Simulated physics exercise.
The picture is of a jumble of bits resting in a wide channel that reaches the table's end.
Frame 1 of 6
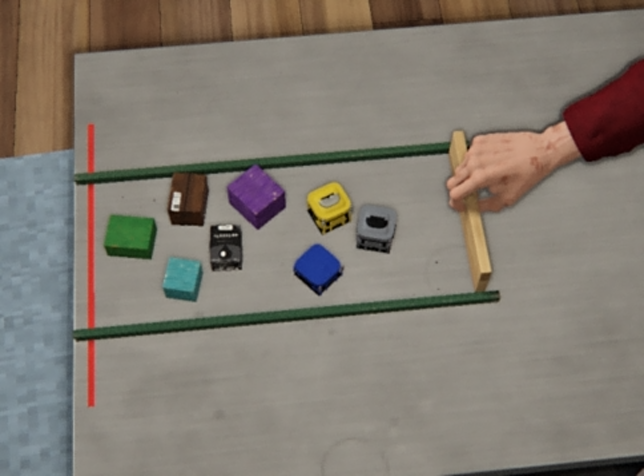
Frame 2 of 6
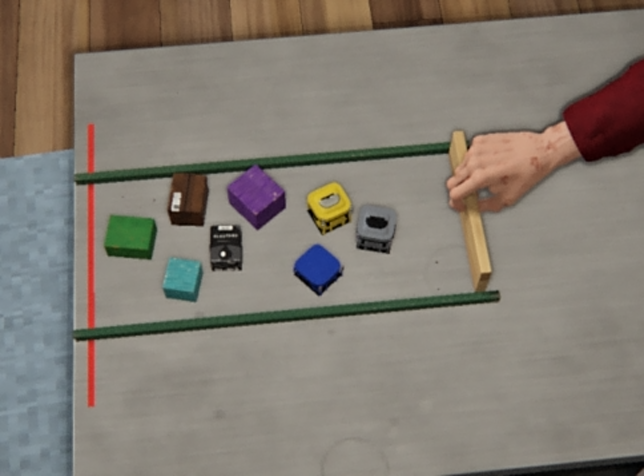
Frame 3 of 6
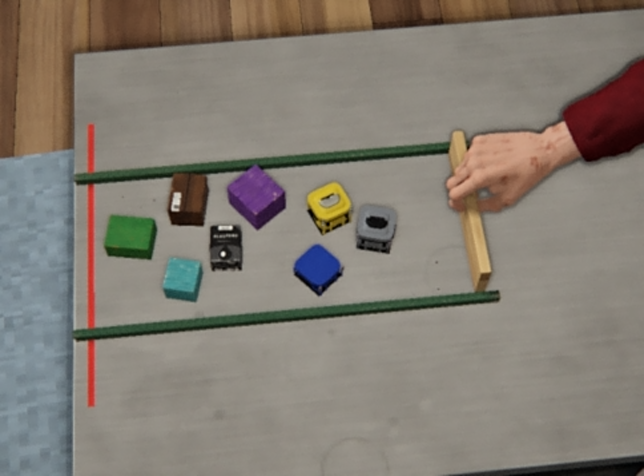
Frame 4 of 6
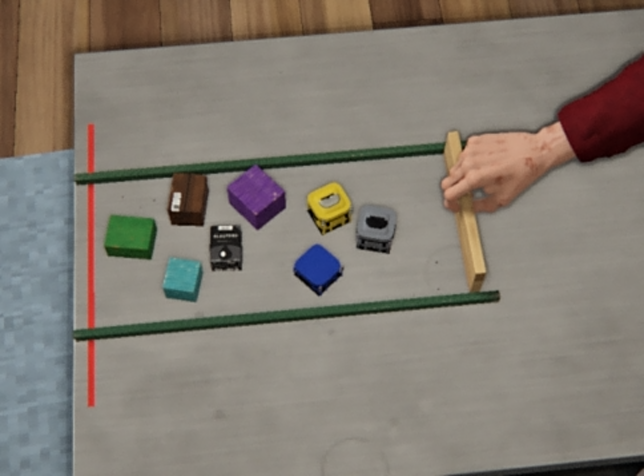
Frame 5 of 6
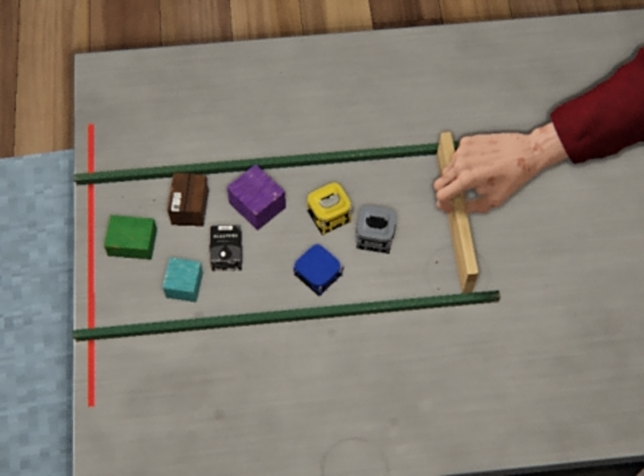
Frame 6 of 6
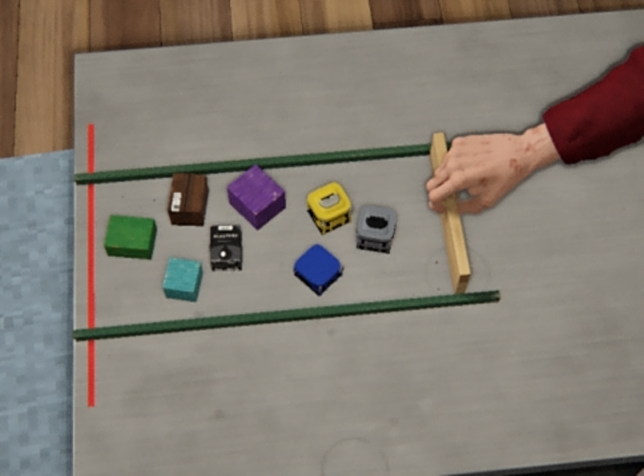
Wooden board held by a hand sliding slightly left between green rails, while the scattered coloured blocks and small cases stay still.
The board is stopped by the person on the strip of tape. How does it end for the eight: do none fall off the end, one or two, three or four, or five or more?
It ends with five or more off the end.
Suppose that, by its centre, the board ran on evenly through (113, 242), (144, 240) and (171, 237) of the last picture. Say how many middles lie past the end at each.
Past-the-end tally - position 1: 5, position 2: 2, position 3: 0.
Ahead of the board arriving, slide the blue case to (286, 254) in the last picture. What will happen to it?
In that case it is gone.
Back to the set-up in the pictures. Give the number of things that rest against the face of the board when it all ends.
At rest, 3 are in contact.
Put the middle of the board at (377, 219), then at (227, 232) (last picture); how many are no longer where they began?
Respectively 1 and 7.
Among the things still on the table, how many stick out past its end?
The count is 3.
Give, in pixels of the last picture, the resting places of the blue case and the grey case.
The blue case settles near (71, 304); as for the grey case, near (71, 261).
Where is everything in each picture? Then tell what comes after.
In the first frame, green block (131, 237); turquoise block (183, 280); brown box (189, 200); board (469, 211); tape (91, 255).
In the second frame, turquoise block (183, 280); purple block (257, 198).
In the third frame, brown box (189, 200); grey case (376, 230).
In the fourth frame, green block (131, 238); black box (226, 248).
In the fifth frame, turquoise block (183, 280); board (456, 212).
In the sixth frame, green block (131, 238); turquoise block (183, 280); brown box (189, 200); board (449, 212); tape (91, 255).
Early on, none off yet; green block at rest near (131, 238); turquoise block at rest near (183, 280); brown box at rest near (187, 200).
Finally, the number that fall off is five or more; lost, purple block, black box, brown box, turquoise block and green block.
